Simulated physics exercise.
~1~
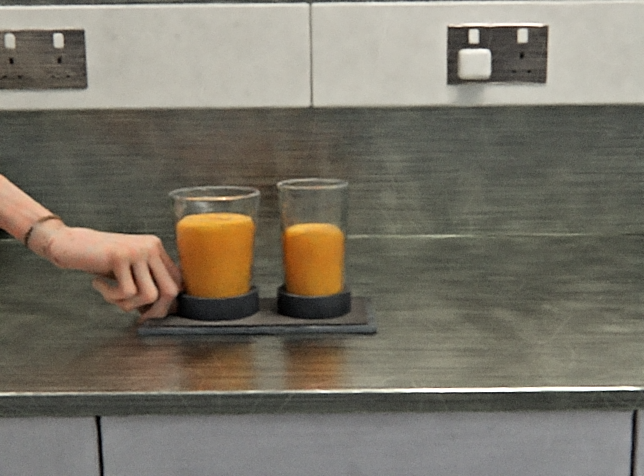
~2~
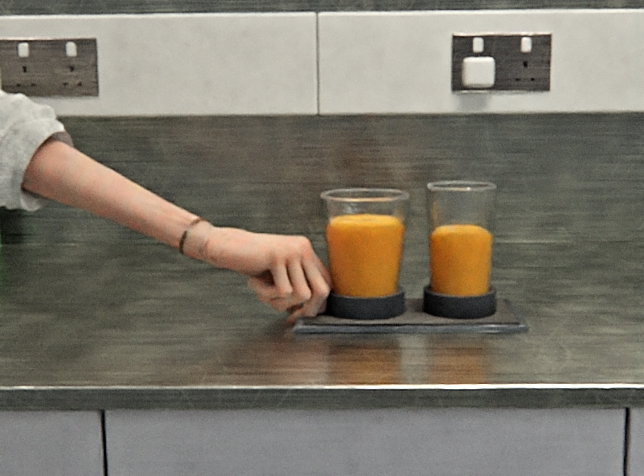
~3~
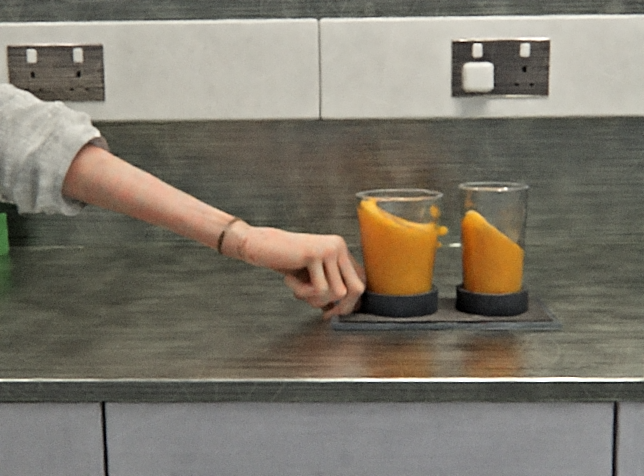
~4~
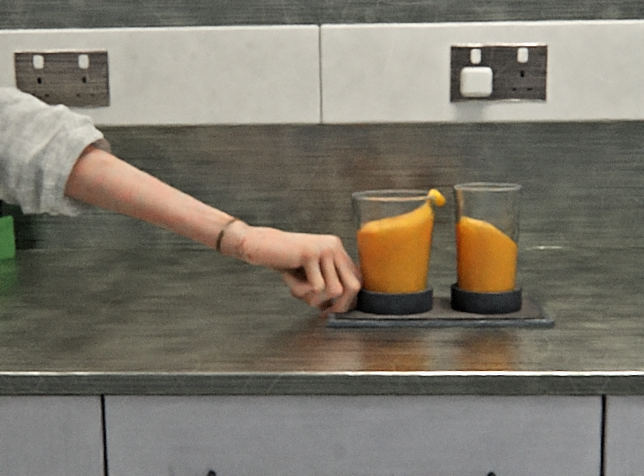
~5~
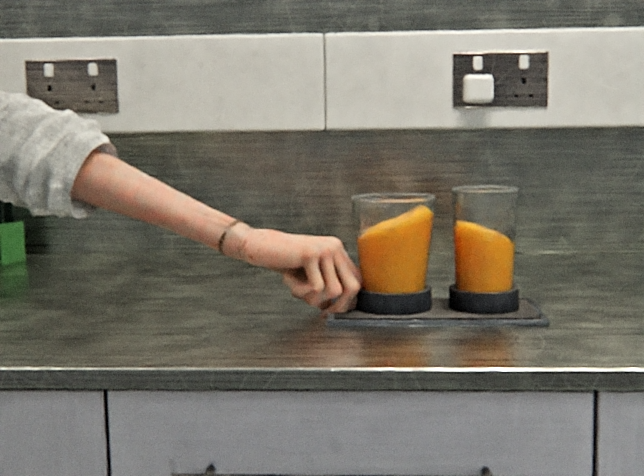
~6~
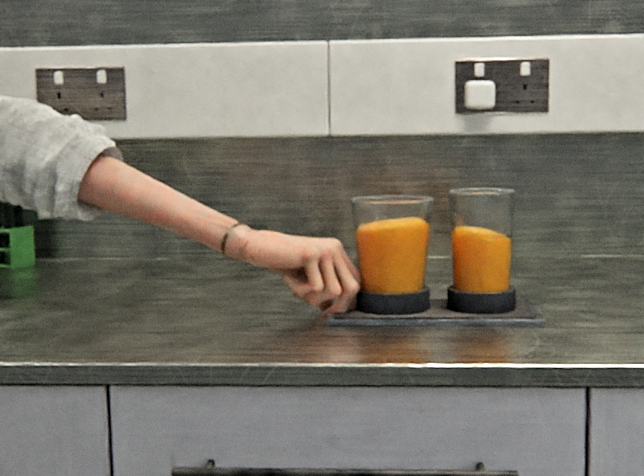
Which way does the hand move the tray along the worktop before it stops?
The hand moves the tray to the right along the worktop, carrying both glasses with it.
